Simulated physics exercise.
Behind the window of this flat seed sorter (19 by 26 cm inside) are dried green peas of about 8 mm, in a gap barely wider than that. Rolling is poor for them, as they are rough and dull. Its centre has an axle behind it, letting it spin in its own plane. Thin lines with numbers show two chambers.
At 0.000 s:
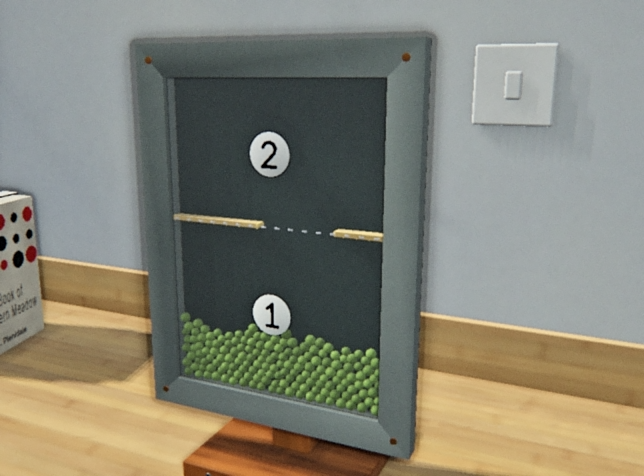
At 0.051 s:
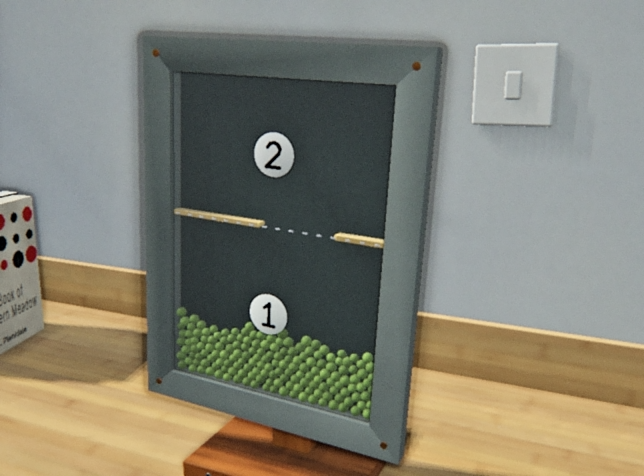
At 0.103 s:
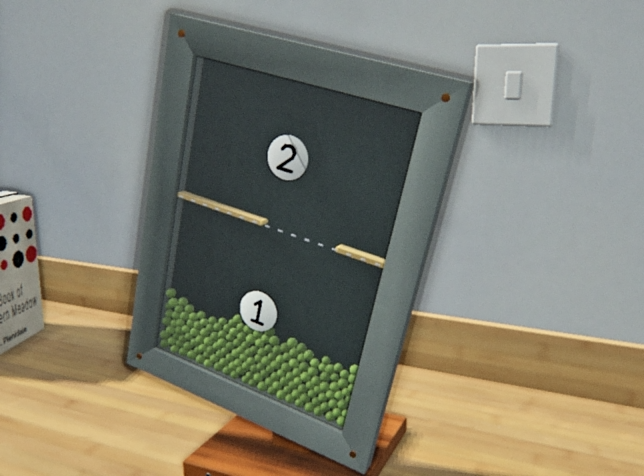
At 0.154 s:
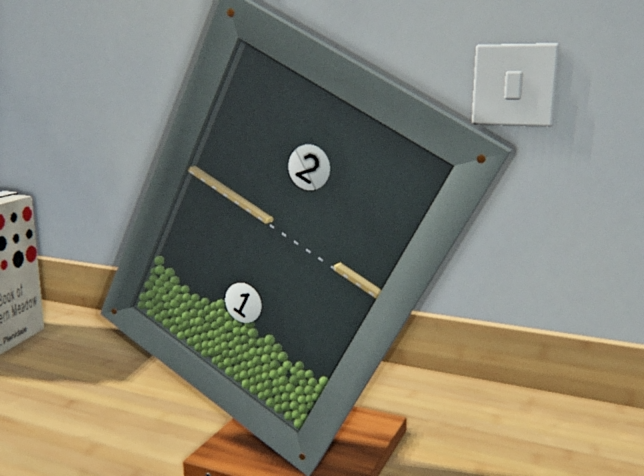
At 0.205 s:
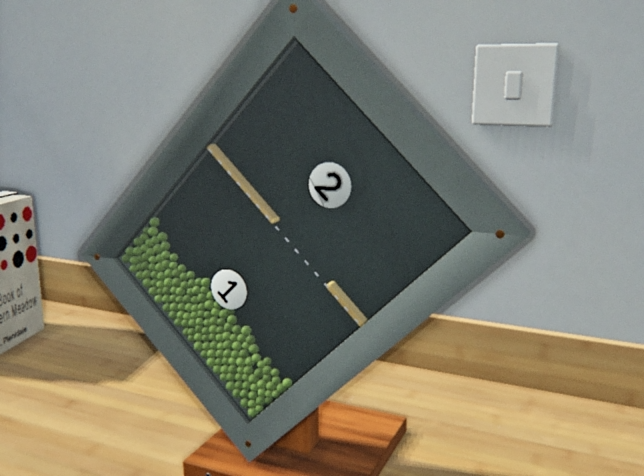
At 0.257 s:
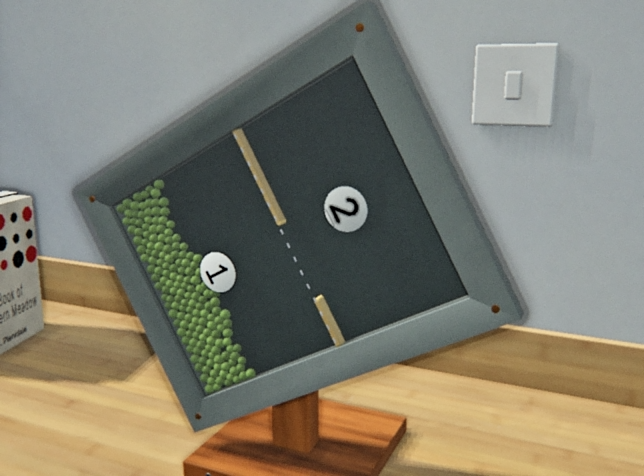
In this clip, a grey-framed panel on a wooden stand rotates clockwise, slowly at first, from upright to steeply tilted, while the small green balls inside stay heaped along its original bottom edge, which swings up to the left.
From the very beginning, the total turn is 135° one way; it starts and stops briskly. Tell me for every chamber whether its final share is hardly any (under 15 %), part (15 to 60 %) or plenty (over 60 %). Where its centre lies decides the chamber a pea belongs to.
The shares are chamber 1 part, chamber 2 part.
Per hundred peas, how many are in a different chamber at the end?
About 55 %.
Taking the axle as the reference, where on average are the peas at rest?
About 3 cm left and 7 cm below.
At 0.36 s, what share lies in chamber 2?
0 per cent.
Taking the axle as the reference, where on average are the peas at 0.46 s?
Some 9 cm left and 2 cm above.
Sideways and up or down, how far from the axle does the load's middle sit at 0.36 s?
Roughly 10 centimetres to the left and 1 centimetres below.
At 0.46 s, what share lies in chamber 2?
I'd say near 0 in a hundred.
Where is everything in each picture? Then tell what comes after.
In the first picture, level; about 160 peas; peas' middle (276, 364); highest (286, 334); no. 1 (272, 315), no. 2 (270, 155).
In the second picture, turned 3° clockwise; peas' middle (271, 363); highest (182, 312).
In the third picture, turned 12° clockwise; peas' middle (254, 358); highest (171, 293); wall ends (179, 193) to (263, 222), (340, 249) to (390, 266).
In the fourth picture, turned 27° clockwise; peas' middle (228, 343); highest (159, 261).
In the fifth picture, turned 44° clockwise; peas' middle (203, 320); highest (155, 222).
In the sixth picture, turned 61° clockwise; peas' middle (185, 292); highest (159, 185); no. 1 (218, 272), no. 2 (346, 209).
After 0.36 s, it stands 95° clockwise; the peas' middle is 10 cm left of and 1 cm below the centre; no. 1, 100 %.
After 0.46 s, it stands 125° clockwise; the peas' middle is 9 cm left of and 2 cm above the centre; no. 1, 100 %.
After 0.55 s, it stands 135° clockwise; the peas' middle is 6 cm left of and level with the centre; no. 1, 90 %, no. 2, 10 %.
Settled by 2.1 s, it stands 135° clockwise; no. 1, 45 %, no. 2, 55 %.
